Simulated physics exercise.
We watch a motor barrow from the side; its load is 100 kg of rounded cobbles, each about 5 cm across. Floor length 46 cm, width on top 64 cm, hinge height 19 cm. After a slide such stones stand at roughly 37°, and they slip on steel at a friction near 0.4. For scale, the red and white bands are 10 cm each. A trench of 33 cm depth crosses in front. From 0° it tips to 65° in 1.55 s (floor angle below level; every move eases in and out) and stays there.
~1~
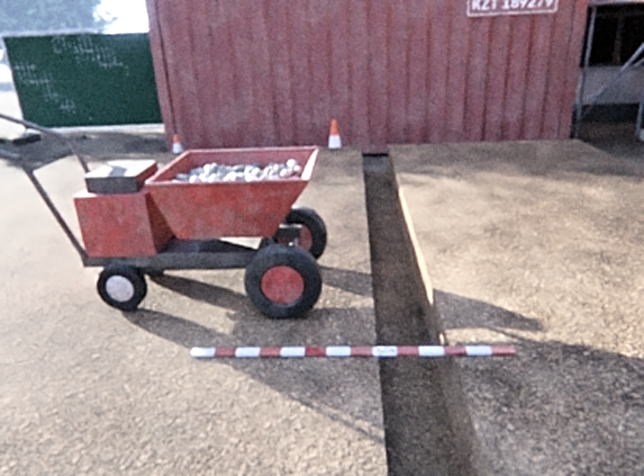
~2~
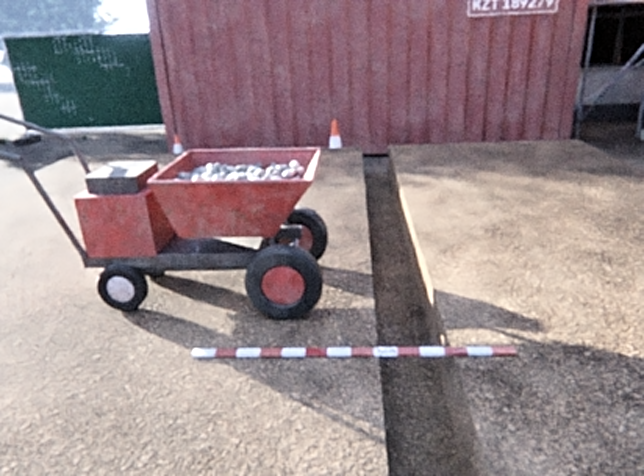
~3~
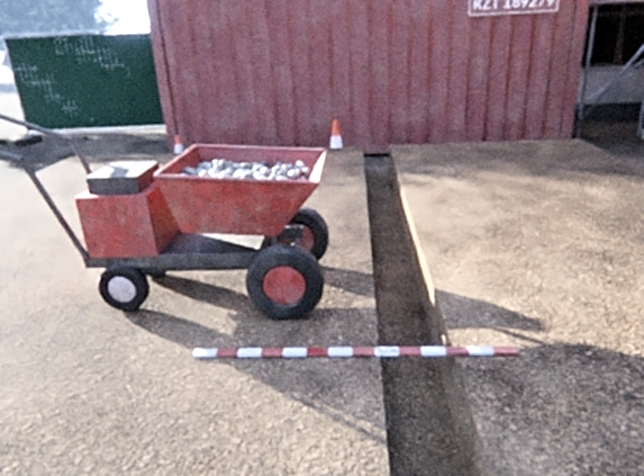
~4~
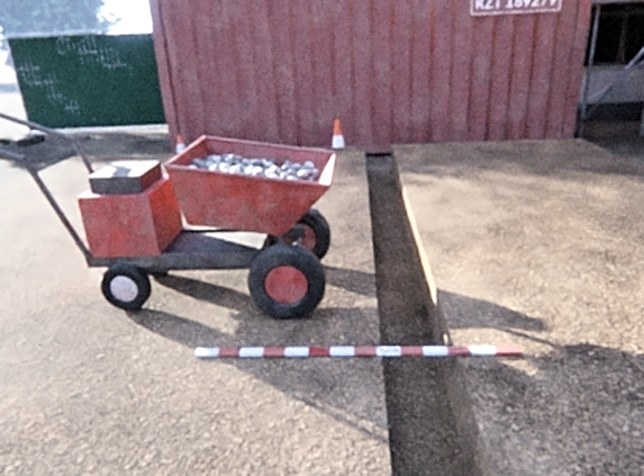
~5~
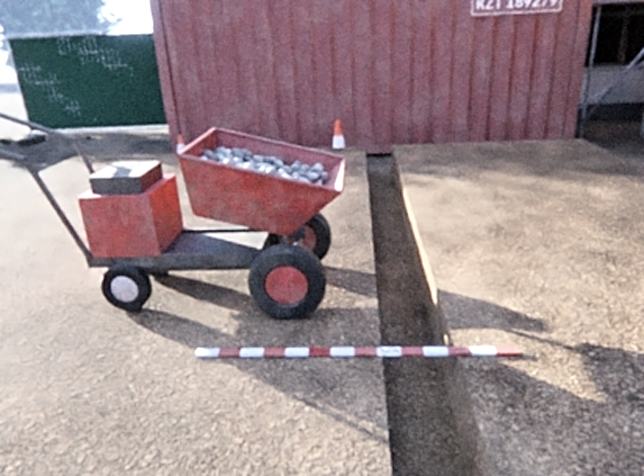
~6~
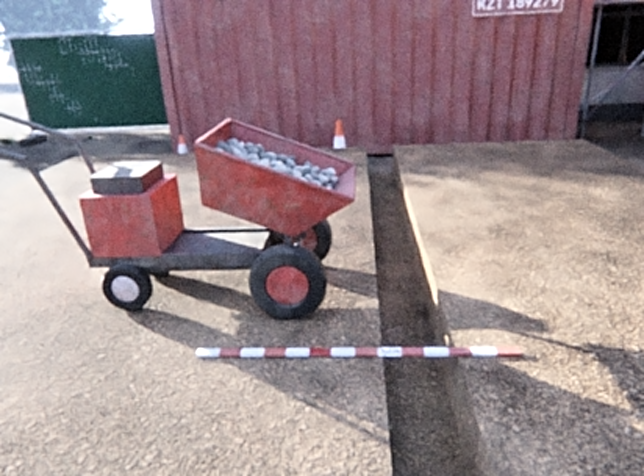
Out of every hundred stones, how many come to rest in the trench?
Roughly 68 per cent ends in the trench.
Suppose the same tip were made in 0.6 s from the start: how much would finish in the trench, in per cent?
Then about 50 per cent.
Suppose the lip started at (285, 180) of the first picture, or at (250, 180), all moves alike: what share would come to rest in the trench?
First some 85, then 60 per cent.
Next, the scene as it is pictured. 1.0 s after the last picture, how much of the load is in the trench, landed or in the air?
Some 20 per cent.
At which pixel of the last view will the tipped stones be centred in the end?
Their middle is at about (415, 329).
Then, 0.6 s after the last picture the floor is at 55°, 100 % in the skip; the foremost stones are at (386, 228).
Then, 1.0 s after the last picture the floor is at 65°, 76 % in the skip, 18 % in the trench, 6 % past the trench; the foremost stones are at (474, 288).
Then, 1.4 s after the last picture the floor is at 65°, 52 % in the skip, 33 % in the trench, 15 % past the trench; the foremost stones are at (534, 292).
Then, 3.3 s after the last picture the floor is at 65°, 16 % in the skip, 68 % in the trench, 17 % past the trench; the foremost stones are at (570, 297).
